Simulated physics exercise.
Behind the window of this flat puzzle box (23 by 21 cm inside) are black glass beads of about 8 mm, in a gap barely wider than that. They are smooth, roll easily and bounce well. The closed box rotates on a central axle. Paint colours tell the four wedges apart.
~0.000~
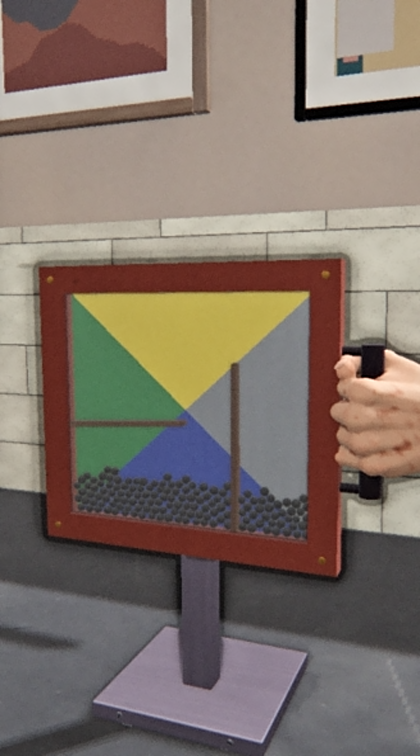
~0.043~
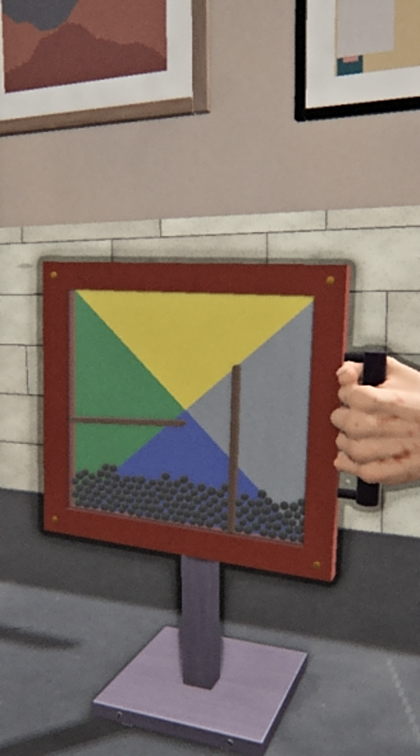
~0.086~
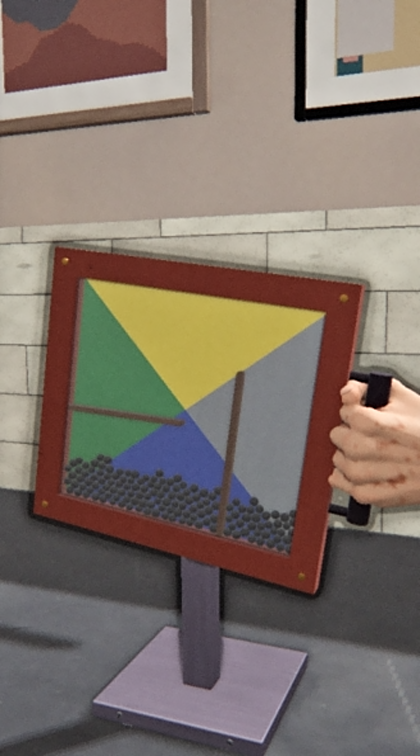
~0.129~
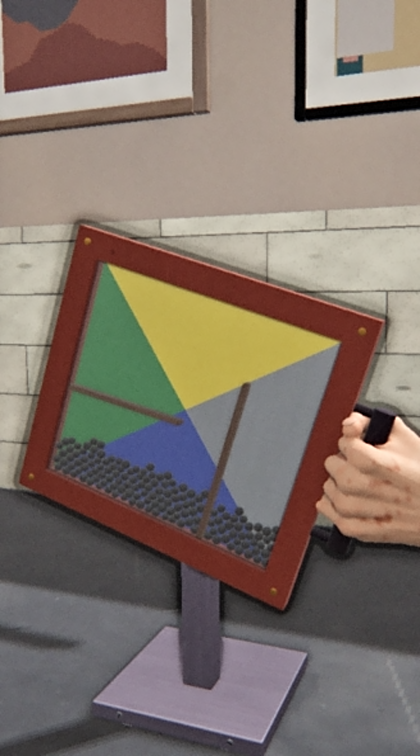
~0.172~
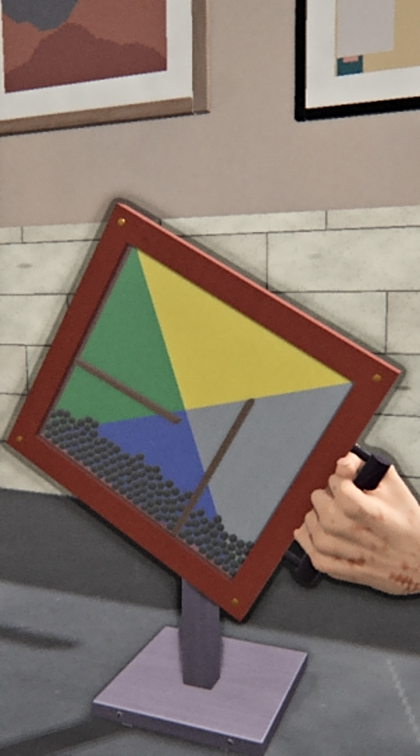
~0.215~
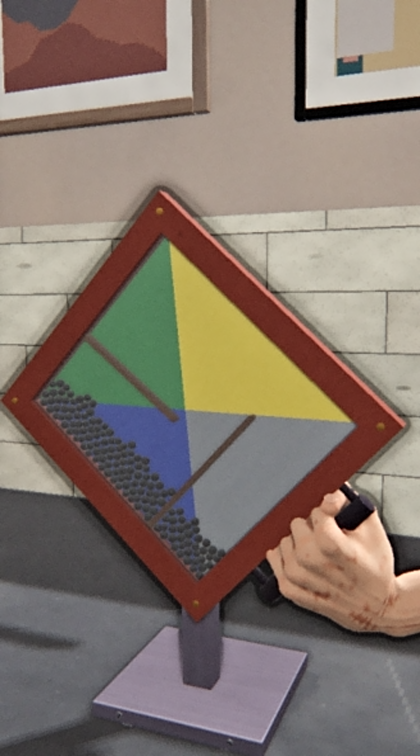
Against a pale brick wall, a hand turning a framed four-coloured box clockwise on its stand, dark beads lying along its blue side.
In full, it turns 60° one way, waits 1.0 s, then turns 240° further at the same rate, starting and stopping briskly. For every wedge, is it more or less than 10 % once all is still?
Blue: Less; green: More; yellow: More; grey: Less than 10 %.
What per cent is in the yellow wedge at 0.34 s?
Some 0 per cent.
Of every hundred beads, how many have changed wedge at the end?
Some 90 per cent.
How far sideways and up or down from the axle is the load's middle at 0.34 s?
About 7 cm left and 4 cm below.
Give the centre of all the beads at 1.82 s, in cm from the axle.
About 3 cm left and 4 cm below.
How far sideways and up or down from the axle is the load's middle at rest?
Some 7 cm left and 6 cm below.
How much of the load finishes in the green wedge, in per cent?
About 80 per cent.
After 0.34 s, it stands 60° clockwise; the beads' middle is 7 cm left of and 4 cm below the centre; blue 85 %, green 5 %, grey 10 %.
After 1.82 s, it stands 180° clockwise; the beads' middle is 3 cm left of and 4 cm below the centre; blue 15 %, green 5 %, yellow 50 %, grey 30 %.
After 2.29 s, it has come round 300° clockwise; the beads' middle is 7 cm left of and 6 cm below the centre; green 80 %, yellow 20 %.
All still by 3.0 s, it has come round 300° clockwise; blue 0 %, green 80 %, yellow 20 %, grey 0 %.
